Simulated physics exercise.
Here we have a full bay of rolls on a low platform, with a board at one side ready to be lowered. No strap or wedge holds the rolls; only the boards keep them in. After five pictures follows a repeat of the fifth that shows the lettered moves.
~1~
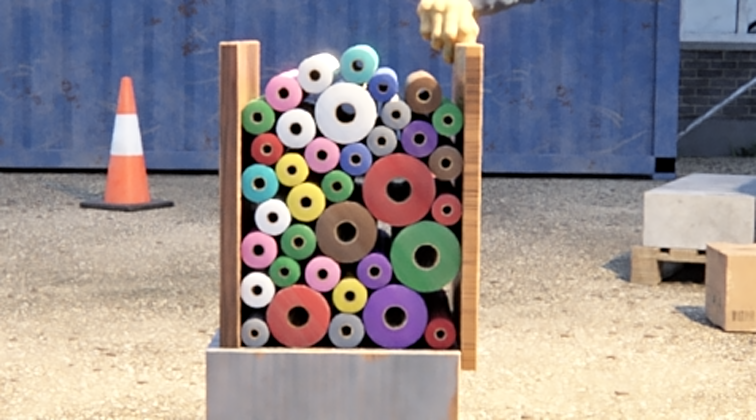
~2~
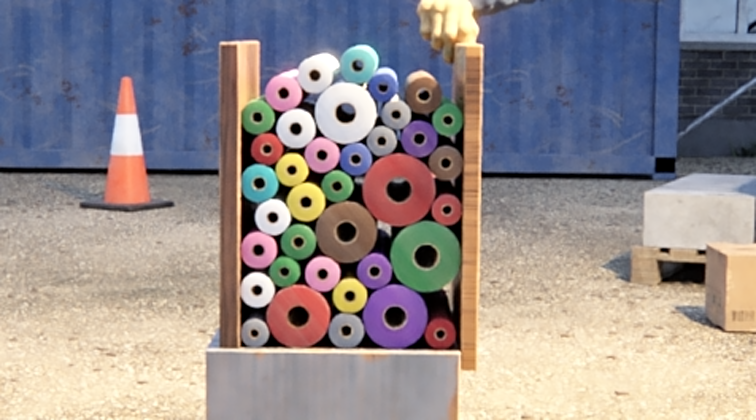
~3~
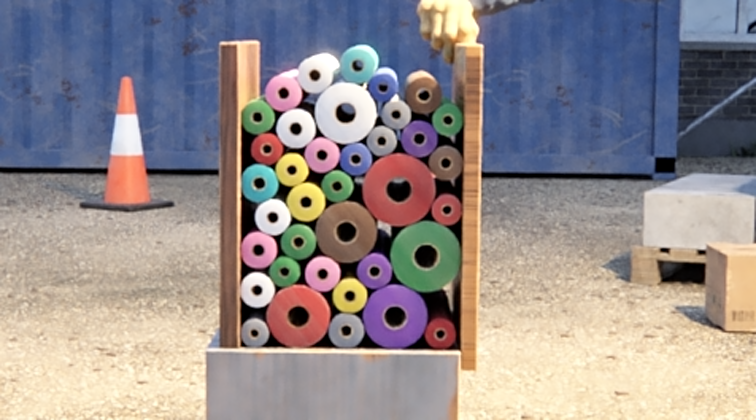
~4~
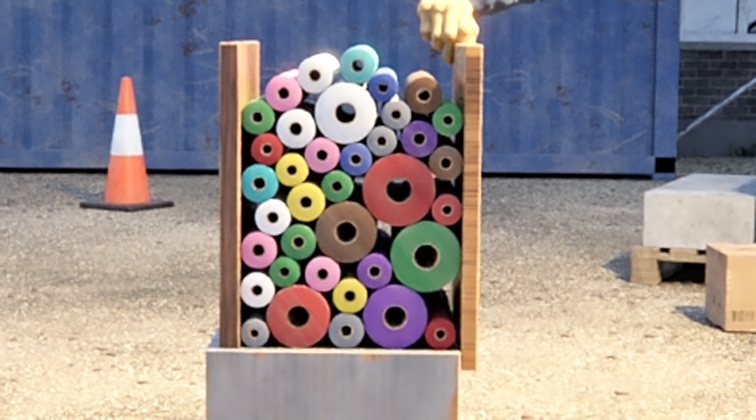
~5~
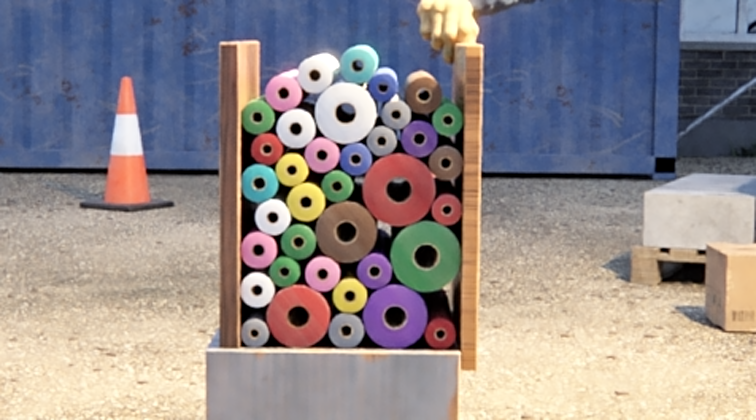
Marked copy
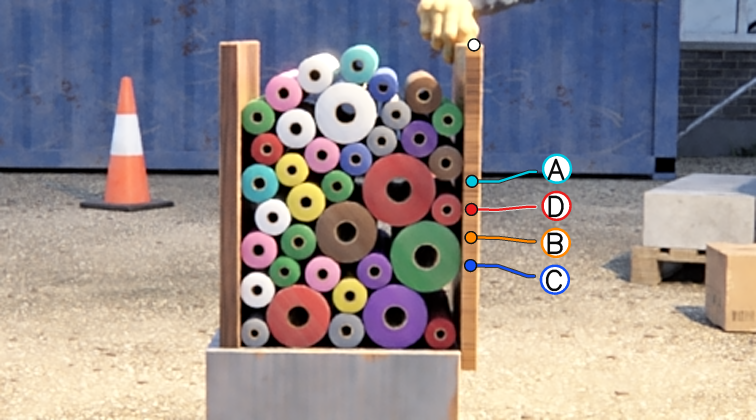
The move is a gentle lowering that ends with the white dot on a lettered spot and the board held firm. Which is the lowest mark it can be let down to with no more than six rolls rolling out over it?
The answer is mark A.
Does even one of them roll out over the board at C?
Yes, at C.
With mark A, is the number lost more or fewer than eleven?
It loses fewer than eleven.
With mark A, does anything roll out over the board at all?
At A: Yes.
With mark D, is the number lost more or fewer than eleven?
It loses fewer than eleven.
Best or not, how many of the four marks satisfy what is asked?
One of them.
On the copy, A at (472, 181); B at (471, 238); C at (471, 266); D at (472, 209); the white dot at (474, 45).
On A. First, top of the board (464, 109).
Then, top of the board (463, 180).
Finally, top of the board (463, 181), four out over the board.
By contrast, B seven out over the board; C more than six out over the board; D seven out over the board.
